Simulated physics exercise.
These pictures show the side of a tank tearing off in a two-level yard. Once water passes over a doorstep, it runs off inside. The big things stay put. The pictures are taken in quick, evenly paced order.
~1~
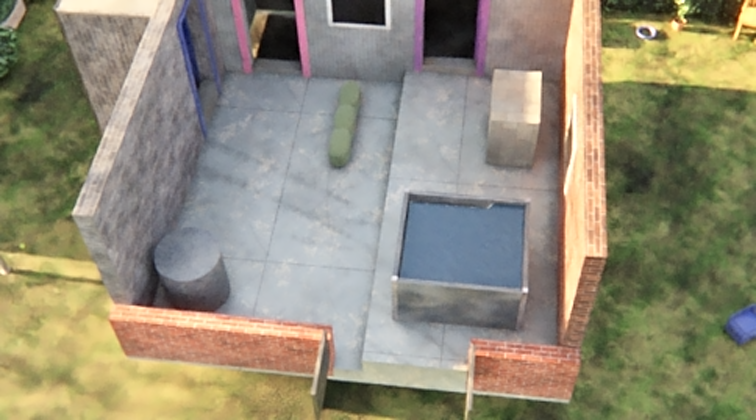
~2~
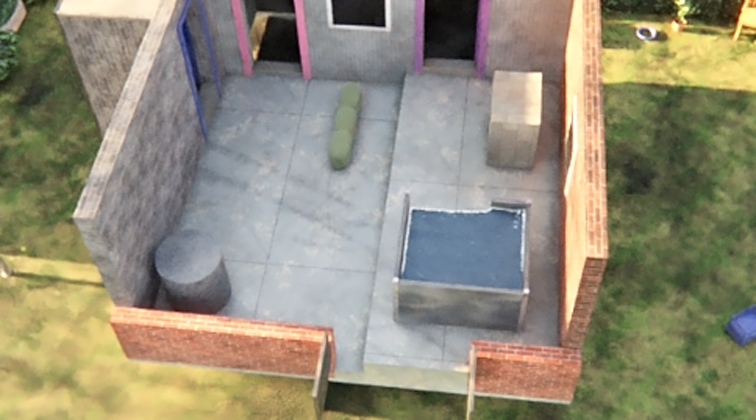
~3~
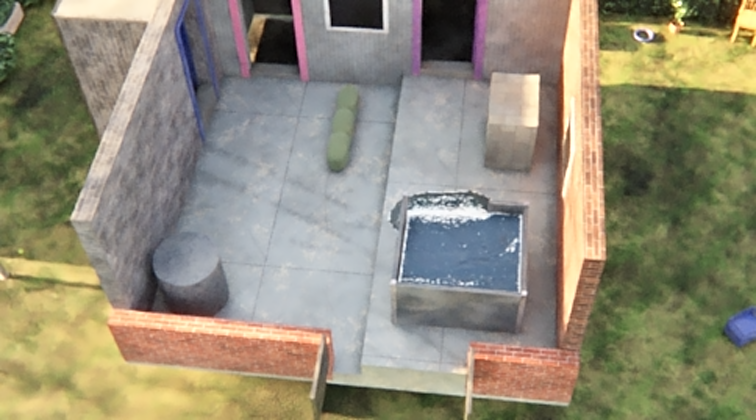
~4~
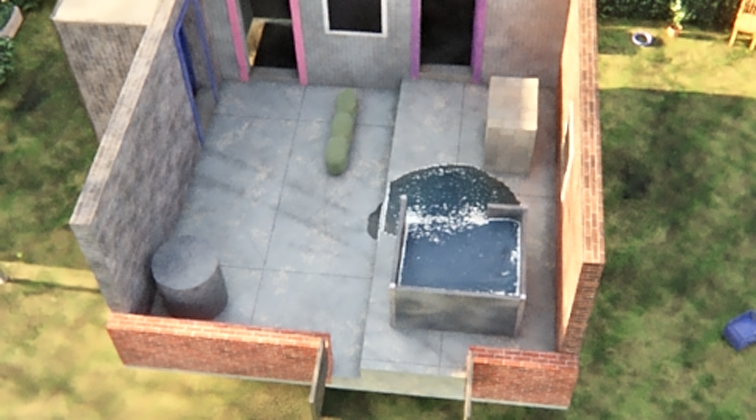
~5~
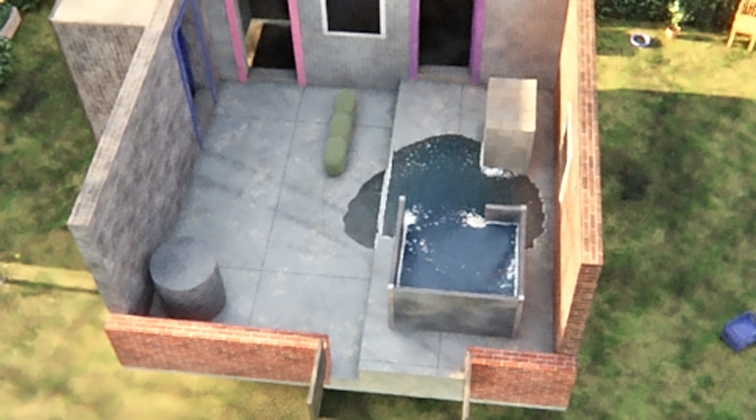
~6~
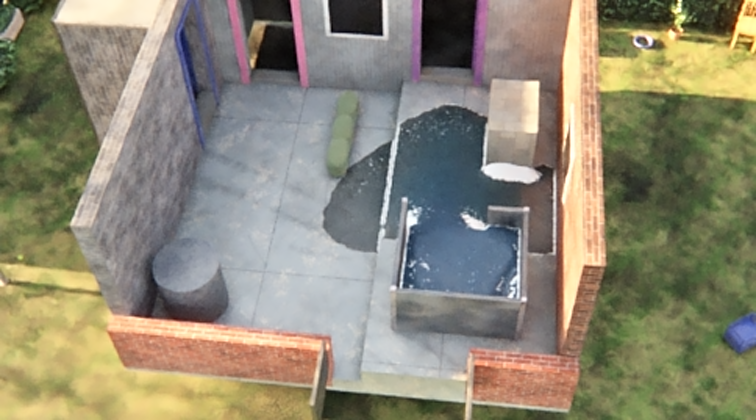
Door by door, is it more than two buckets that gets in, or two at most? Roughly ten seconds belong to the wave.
In the end the purple door will receive over two buckets, the pink door will receive two buckets or fewer, the blue door will receive two buckets or fewer.
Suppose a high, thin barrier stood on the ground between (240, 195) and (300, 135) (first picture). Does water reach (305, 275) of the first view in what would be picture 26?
Result: Parched.
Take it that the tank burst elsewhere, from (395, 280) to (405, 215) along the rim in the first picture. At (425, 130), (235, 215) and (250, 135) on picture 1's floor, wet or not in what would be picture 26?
Point one not reached; point two reached; point three reached.
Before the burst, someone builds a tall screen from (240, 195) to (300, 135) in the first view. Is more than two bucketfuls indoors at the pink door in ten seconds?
My reading: The pink door is under.
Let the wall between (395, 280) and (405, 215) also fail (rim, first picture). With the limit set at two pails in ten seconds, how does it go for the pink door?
So pink door ends up above.
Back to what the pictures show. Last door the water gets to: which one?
Result: The blue-painted one.
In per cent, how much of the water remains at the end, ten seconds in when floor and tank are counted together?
Some 80 per cent has not gone.
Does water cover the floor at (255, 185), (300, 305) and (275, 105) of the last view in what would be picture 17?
Result, in order: Waterlogged / unflooded / waterlogged.
A moment on, water covers 35 % of the floor; the purple door over two buckets in, the pink door not reached, the blue door not reached.
Next, water covers 50 % of the floor; the purple door far over two buckets in, the pink door wet at the sill, nothing in, the blue door not reached.
Then, water covers 60 % of the floor; the purple door far over two buckets in, the pink door wet at the sill, nothing in, the blue door wet at the sill, nothing in.
Later, water covers 90 % of the floor; the purple door far over two buckets in, the pink door wet at the sill, nothing in, the blue door wet at the sill, nothing in.
In the end, water covers 95 % of the floor; the purple door far over two buckets in, the pink door wet at the sill, nothing in, the blue door wet at the sill, nothing in.
